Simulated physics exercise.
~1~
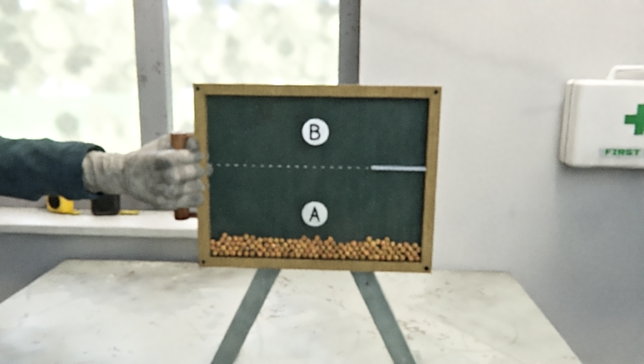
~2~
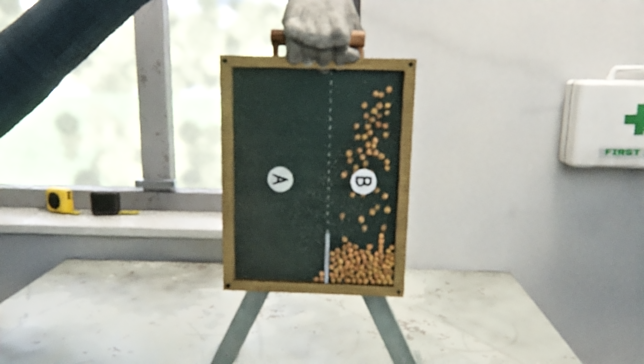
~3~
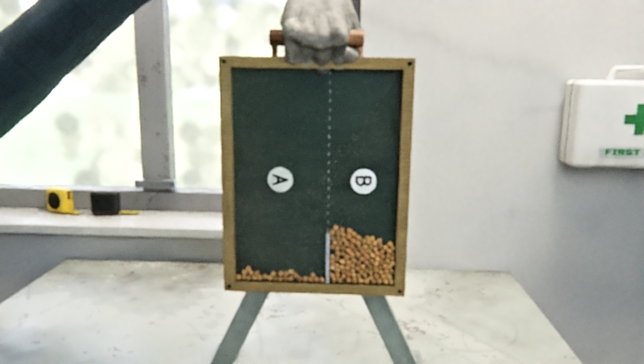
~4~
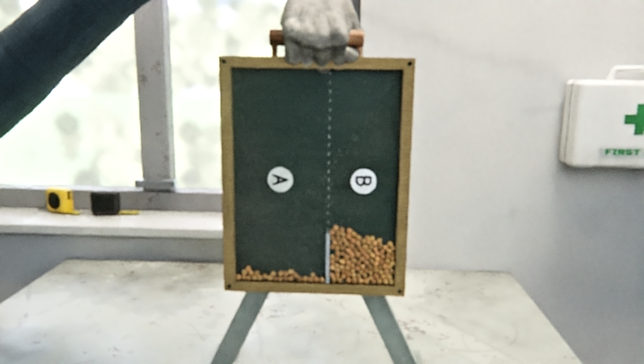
Small orange-brown beads lie in a thin layer along the bottom of a wood-framed, dark green case, which a gloved hand grips by a handle at its left side. The case stands on a pale tabletop before a window, seen straight on by a still camera, with a first-aid box on the right wall. Strip B sits above strip A, divided by a dashed line and a short pale bar. The case turns onto its side, leaving the hand on top, and beads pour down strip B at right. They settle into a tall heap in B and a shallow layer in A, then stay still.
